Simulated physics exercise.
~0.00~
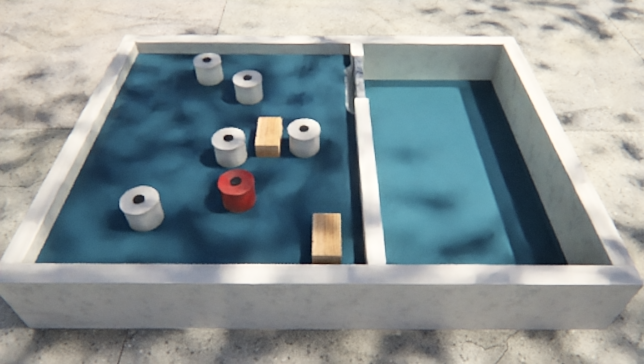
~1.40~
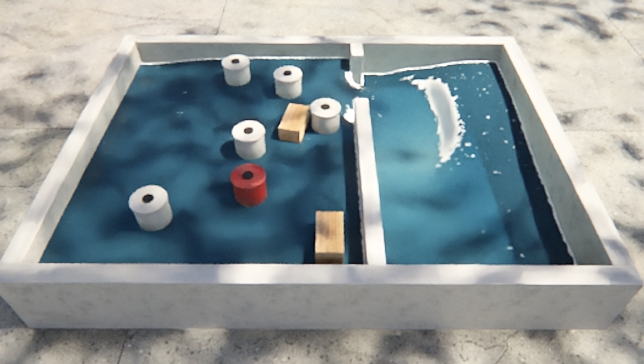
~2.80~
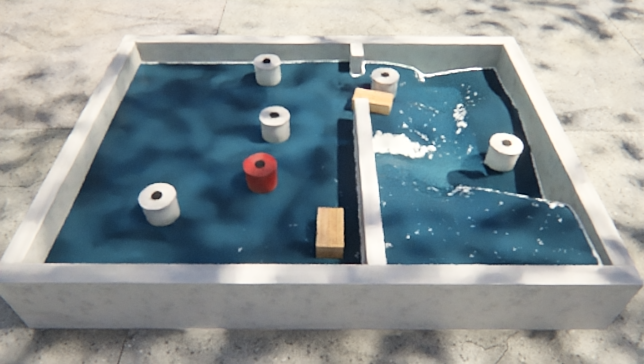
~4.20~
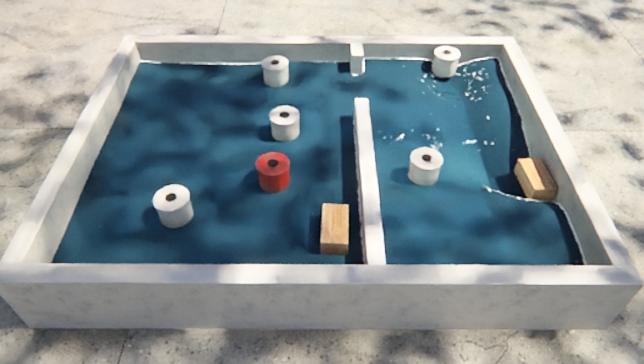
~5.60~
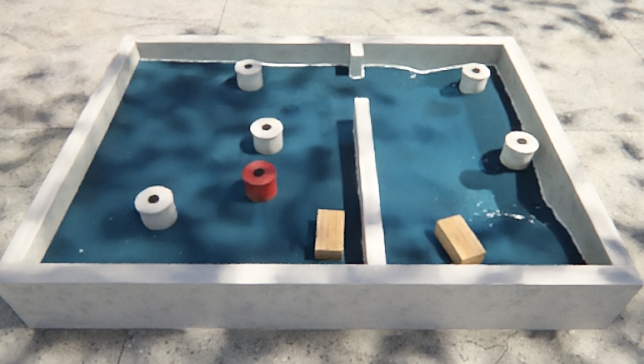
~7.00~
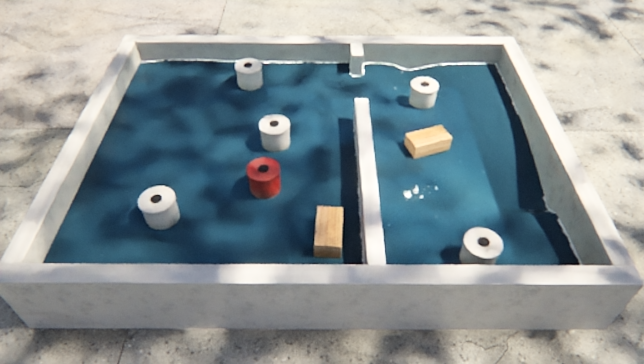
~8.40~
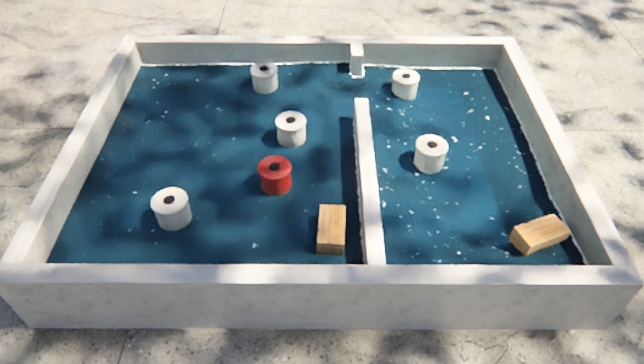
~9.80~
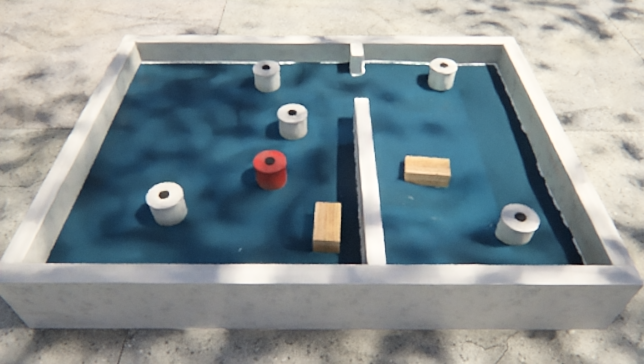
In the video, water surges through a gap in a tank's dividing wall, carrying two white tubs and a wooden block into the right side, where they drift around. The red tub shifts only slightly and ends afloat on the left with three white tubs and another block.
